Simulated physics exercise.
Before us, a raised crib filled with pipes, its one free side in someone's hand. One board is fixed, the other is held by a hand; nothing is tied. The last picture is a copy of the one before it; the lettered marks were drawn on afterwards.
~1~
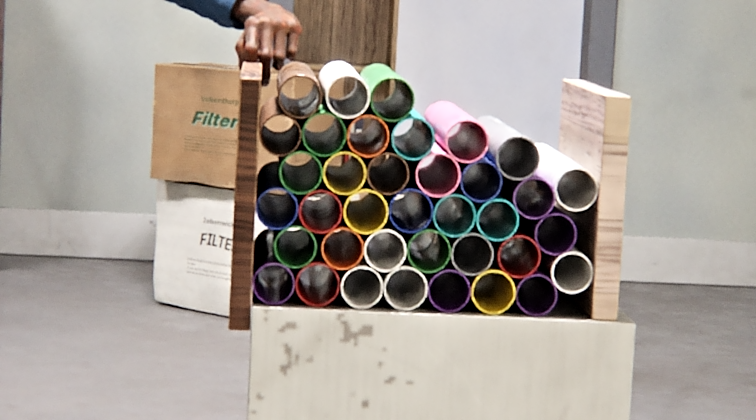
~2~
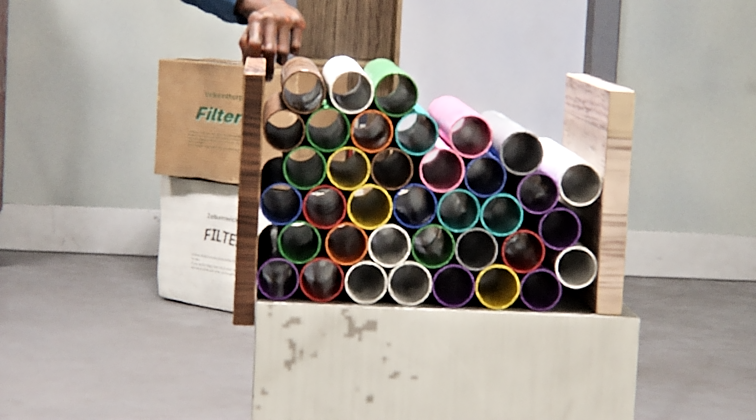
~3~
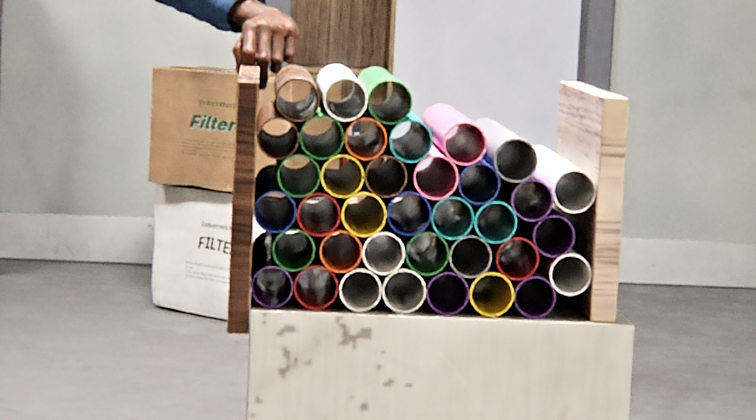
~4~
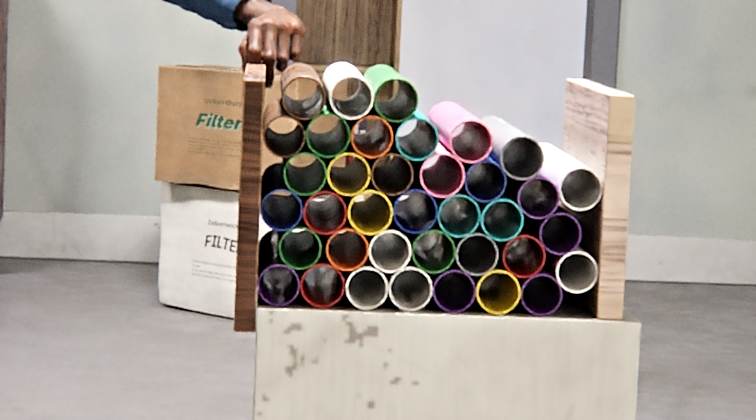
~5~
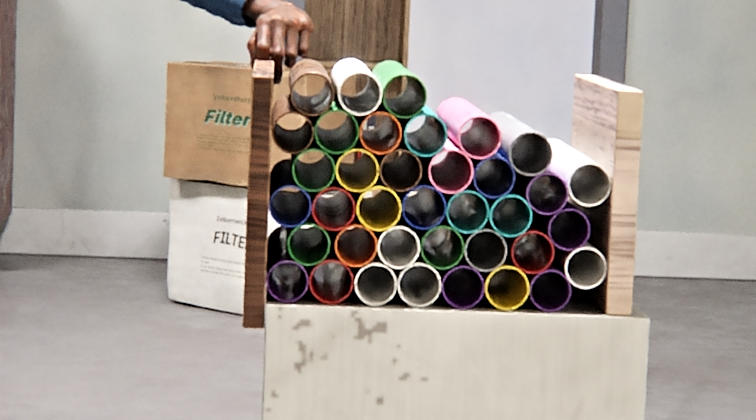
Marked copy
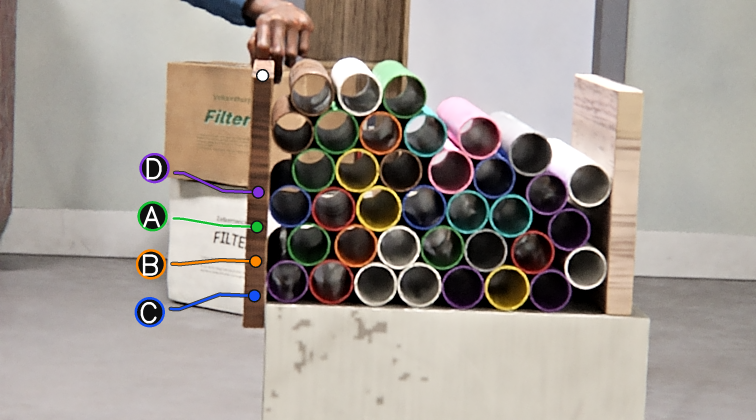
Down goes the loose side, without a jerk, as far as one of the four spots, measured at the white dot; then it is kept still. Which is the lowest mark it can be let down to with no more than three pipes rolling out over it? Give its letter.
Lower it to A and no more.
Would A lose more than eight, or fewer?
At A, fewer than eight.
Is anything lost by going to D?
Yes.
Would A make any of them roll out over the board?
Yes.
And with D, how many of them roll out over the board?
It comes to two.
On the marked copy, A at (257, 227); B at (255, 261); C at (254, 296); D at (258, 192); the white dot at (262, 75).
Taking A. A third of the way, top of the board (271, 147).
Two thirds of the way, top of the board (268, 225).
When it is over, top of the board (268, 227), two out over the board.
As for the rest, B more than three out over the board; C more than three out over the board; D two out over the board.
